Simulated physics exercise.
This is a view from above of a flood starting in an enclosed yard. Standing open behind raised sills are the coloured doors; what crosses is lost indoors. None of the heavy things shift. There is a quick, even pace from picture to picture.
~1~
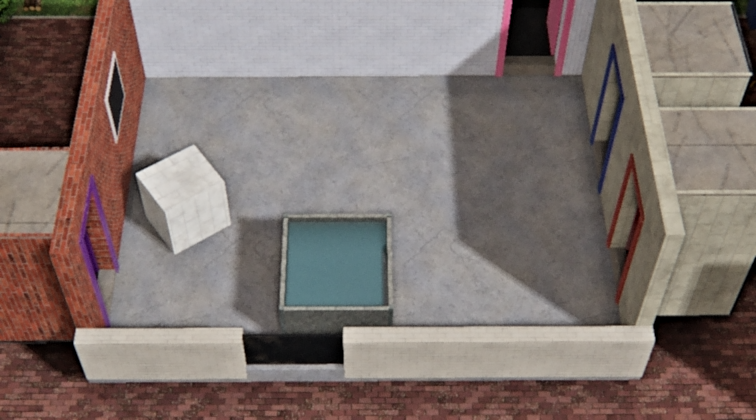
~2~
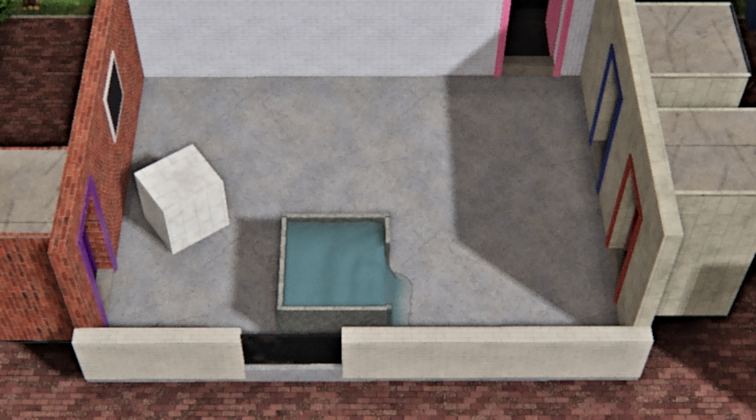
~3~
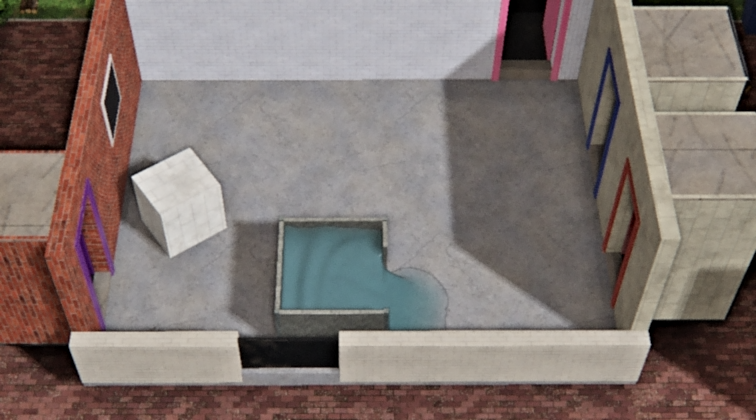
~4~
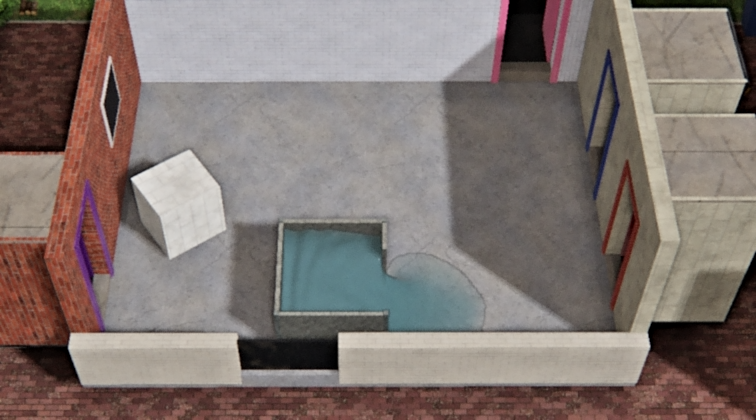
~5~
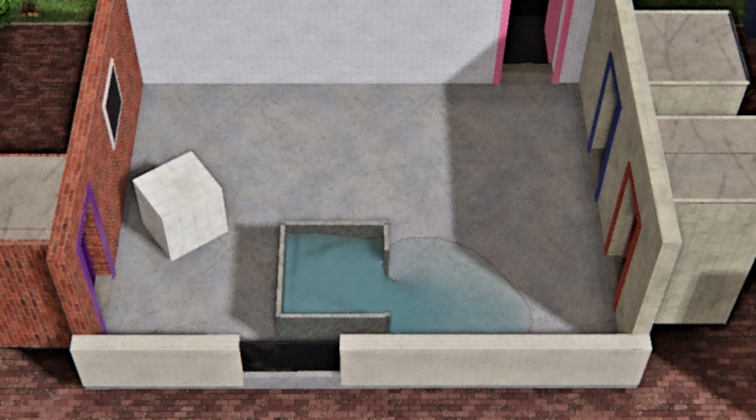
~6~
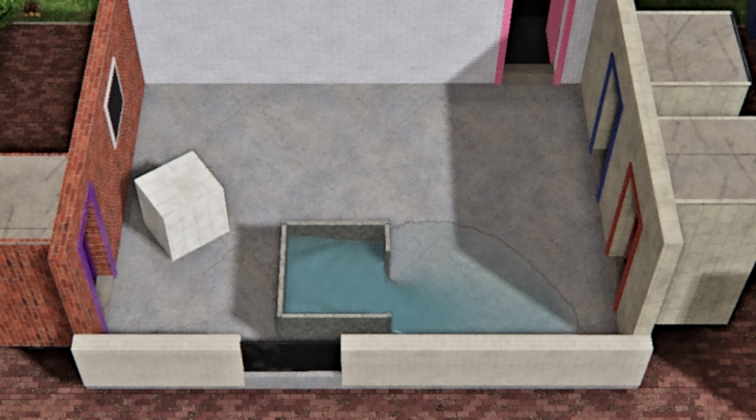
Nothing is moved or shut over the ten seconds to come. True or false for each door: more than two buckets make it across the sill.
Purple door: False; red door: True; blue door: False; pink door: False.
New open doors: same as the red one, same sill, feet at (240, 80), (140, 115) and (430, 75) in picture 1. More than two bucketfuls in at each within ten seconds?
Note: Door one undershoots; door two overshoots; door three overshoots.
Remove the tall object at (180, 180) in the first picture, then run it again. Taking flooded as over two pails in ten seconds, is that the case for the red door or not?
I reckon the red one overshoots the threshold this time.
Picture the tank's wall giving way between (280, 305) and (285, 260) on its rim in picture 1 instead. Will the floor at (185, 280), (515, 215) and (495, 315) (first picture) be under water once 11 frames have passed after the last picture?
Result, in sequence: Sodden, spared by the spill, spared by the spill.
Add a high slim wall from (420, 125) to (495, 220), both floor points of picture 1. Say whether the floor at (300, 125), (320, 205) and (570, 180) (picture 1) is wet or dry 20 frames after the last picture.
Results in order: Bone-dry / bone-dry / swamped.
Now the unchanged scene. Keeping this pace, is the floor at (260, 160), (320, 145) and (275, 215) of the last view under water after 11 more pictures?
In turn, the points end up high and dry, high and dry and high and dry.
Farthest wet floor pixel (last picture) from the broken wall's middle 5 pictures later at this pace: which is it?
The front tops out at about (593, 204).
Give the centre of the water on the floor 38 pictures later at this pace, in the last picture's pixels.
Around (459, 207).
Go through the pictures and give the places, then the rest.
The first frame shows the water tank at (337, 264) is whole and still.
In the second frame, water pours out at (386, 300) and has run to a hidden place.
In the third frame, the front is at (440, 292), out from the gap at (383, 304).
In the fourth frame, the front is at (476, 297), out from the gap at (382, 307).
In the fifth frame, the front is at (525, 329), out from the gap at (384, 309).
In the sixth frame, the front is at (571, 333), out from the gap at (385, 309).
A moment on, water covers 25 % of the floor; the purple door not reached, the red door over two buckets in, the blue door not reached, the pink door not reached.
Next, water covers 25 % of the floor; the purple door not reached, the red door far over two buckets in, the blue door wet at the sill, nothing in, the pink door not reached.
Then, water covers 35 % of the floor; the purple door not reached, the red door far over two buckets in, the blue door wet at the sill, nothing in, the pink door wet at the sill, nothing in.
Later, water covers 60 % of the floor; the purple door wet at the sill, nothing in, the red door far over two buckets in, the blue door wet at the sill, nothing in, the pink door wet at the sill, nothing in.
In the end, water covers 85 % of the floor; the purple door wet at the sill, nothing in, the red door far over two buckets in, the blue door wet at the sill, nothing in, the pink door wet at the sill, nothing in.
